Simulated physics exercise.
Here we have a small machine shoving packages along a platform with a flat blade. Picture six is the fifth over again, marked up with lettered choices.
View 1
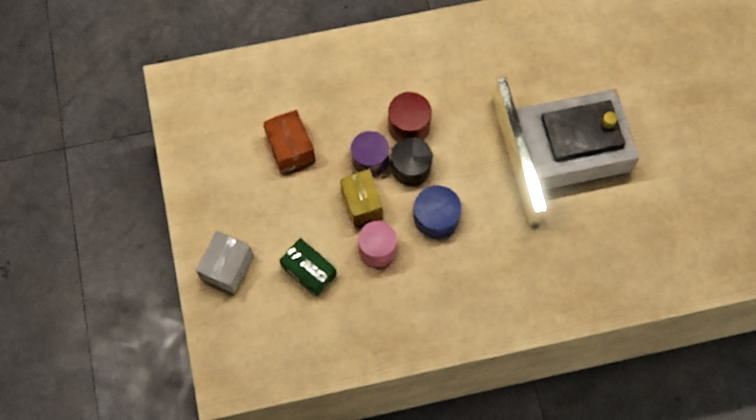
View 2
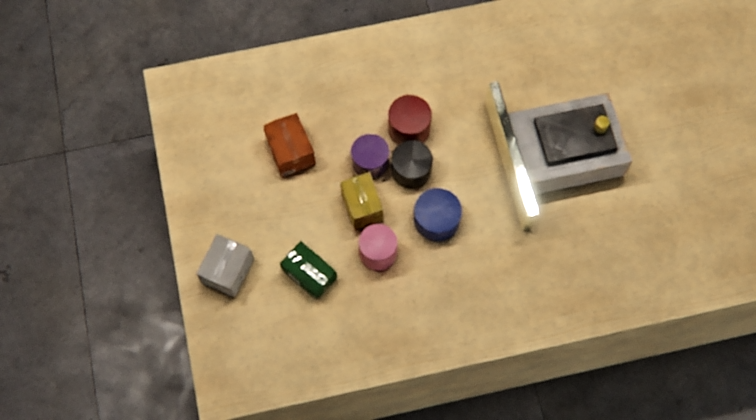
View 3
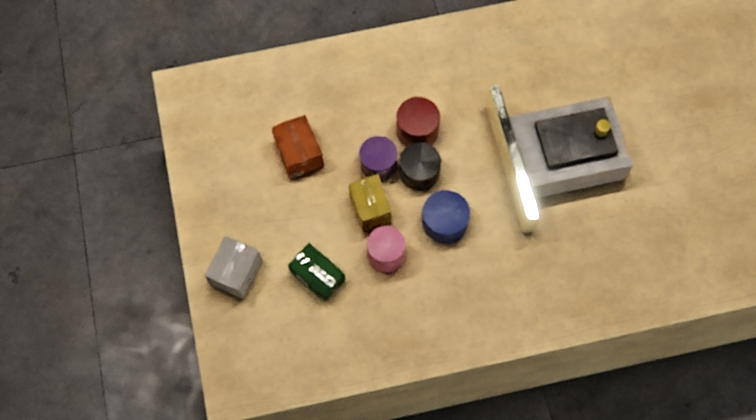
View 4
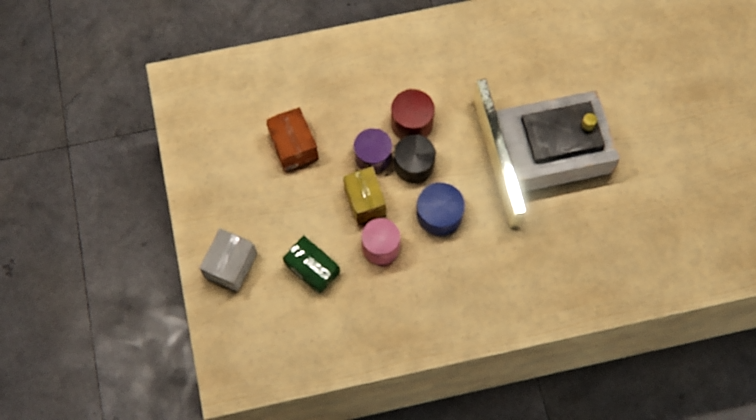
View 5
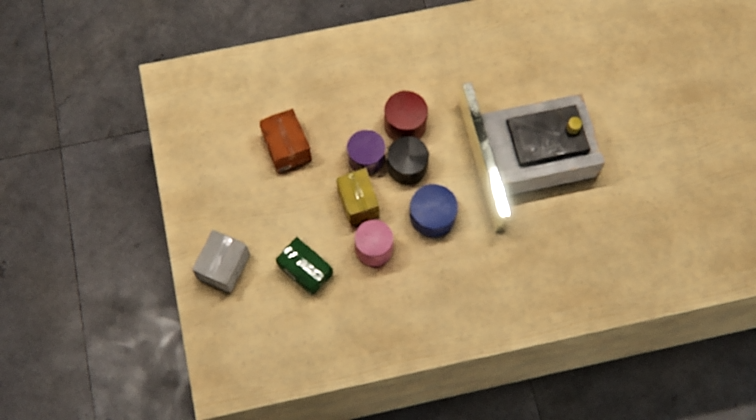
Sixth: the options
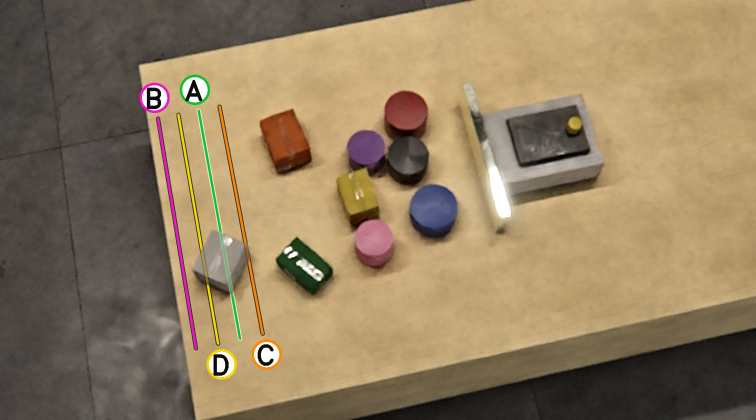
The clip opens on a wooden platform with boxes and round containers grouped left of a small gray machine with a flat upright blade. The machine creeps a short way left, narrowing the gap between its blade and the nearest containers, while the items stay in place on the platform, untouched.
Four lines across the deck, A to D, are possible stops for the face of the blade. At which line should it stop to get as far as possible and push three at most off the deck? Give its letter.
Stop at D.
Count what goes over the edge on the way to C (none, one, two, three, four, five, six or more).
The count is none.
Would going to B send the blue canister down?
Yes.
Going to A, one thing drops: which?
It is the yellow box.
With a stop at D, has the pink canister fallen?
By then, no.
On the marked copy, A at (219, 220); B at (176, 229); C at (240, 215); D at (197, 224).
Following D. Soon after the start, robot (441, 157); pink canister (351, 262); red canister (343, 126).
Later, robot (339, 178); white parcel (214, 268); yellow box (219, 217).
In the end, robot (255, 195); yellow box over the edge; white parcel over the edge; two fallen.
As for the rest, A is within the limit but short; B drops five; C is within the limit but short.
